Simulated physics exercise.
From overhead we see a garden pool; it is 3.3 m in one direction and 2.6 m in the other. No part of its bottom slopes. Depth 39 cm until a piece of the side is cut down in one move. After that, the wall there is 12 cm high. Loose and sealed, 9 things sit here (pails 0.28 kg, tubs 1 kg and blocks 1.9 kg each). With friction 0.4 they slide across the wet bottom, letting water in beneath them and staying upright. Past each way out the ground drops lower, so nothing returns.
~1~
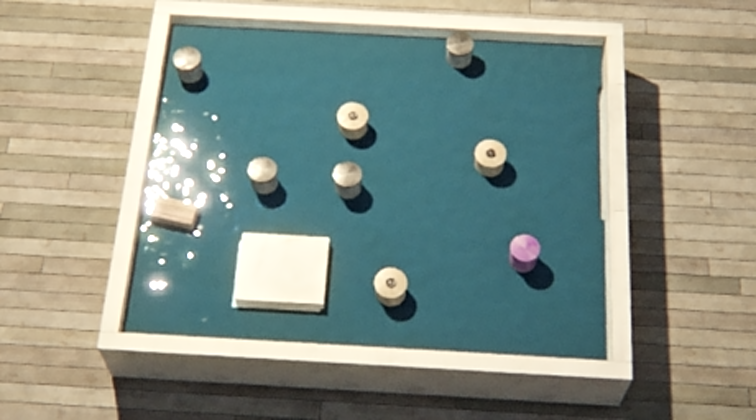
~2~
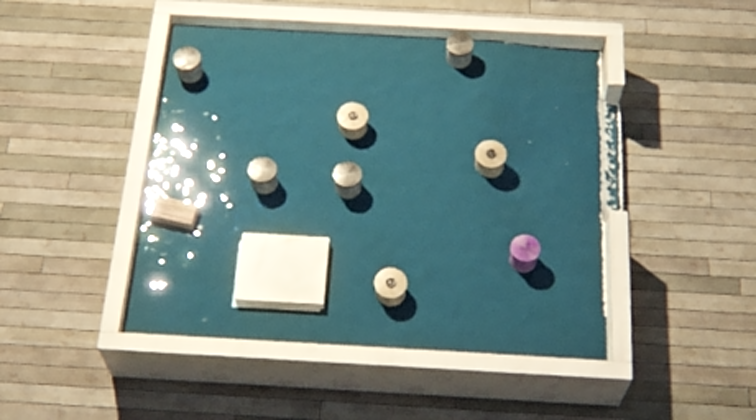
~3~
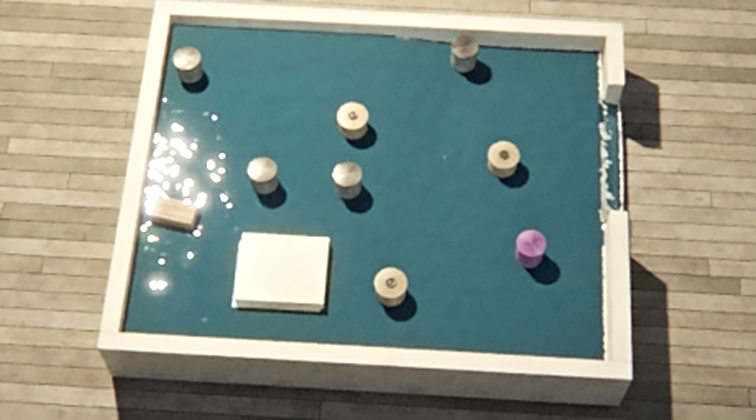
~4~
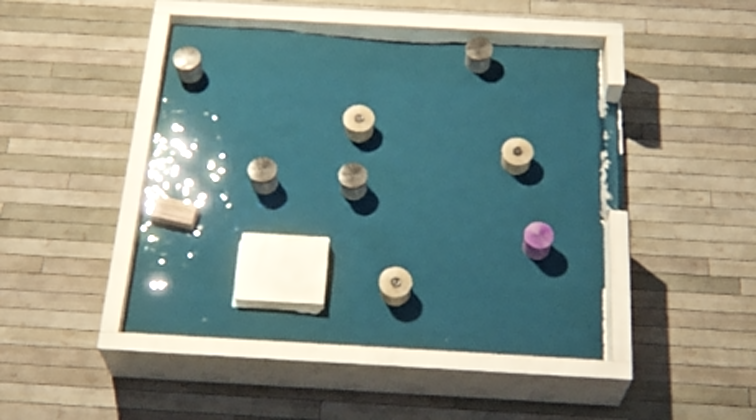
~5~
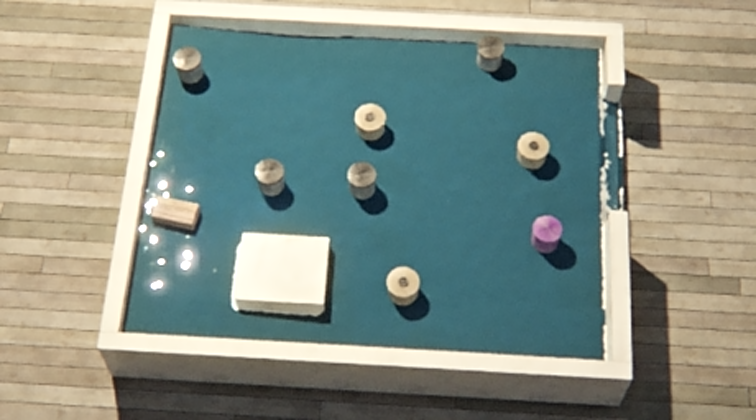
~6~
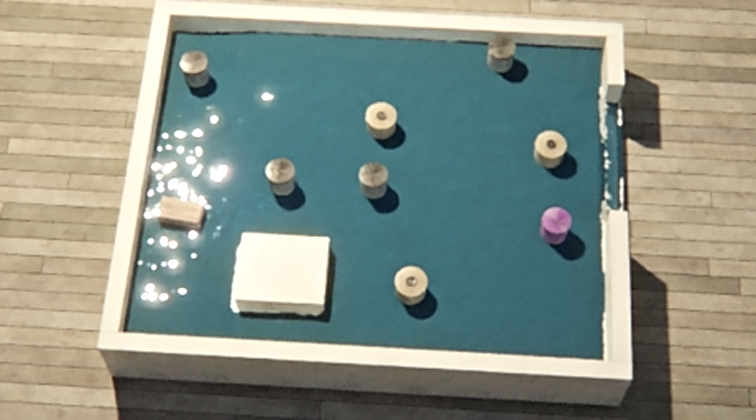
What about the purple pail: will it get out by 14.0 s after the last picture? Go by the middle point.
I'd say the purple pail makes it out.
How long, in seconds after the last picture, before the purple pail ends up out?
1.5 s or so.
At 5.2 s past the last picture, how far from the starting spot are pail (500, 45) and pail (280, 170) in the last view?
In that order: Washed out, then 50 cm.
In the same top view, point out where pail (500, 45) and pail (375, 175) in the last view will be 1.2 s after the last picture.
Somewhere around (535, 55) and (399, 180).
Then, 1.2 s after the last picture the purple pail is near (592, 194), 0.7 m from its start, afloat; 1 of 9 are out; 8 afloat.
Then, 5.2 s after the last picture the purple pail has gone out; 3 of 9 are out; 6 afloat.
Then, 10.0 s after the last picture the purple pail has gone out; 3 of 9 are out; 6 afloat.
Then, 14.0 s after the last picture the purple pail has gone out; 3 of 9 are out; 6 afloat.
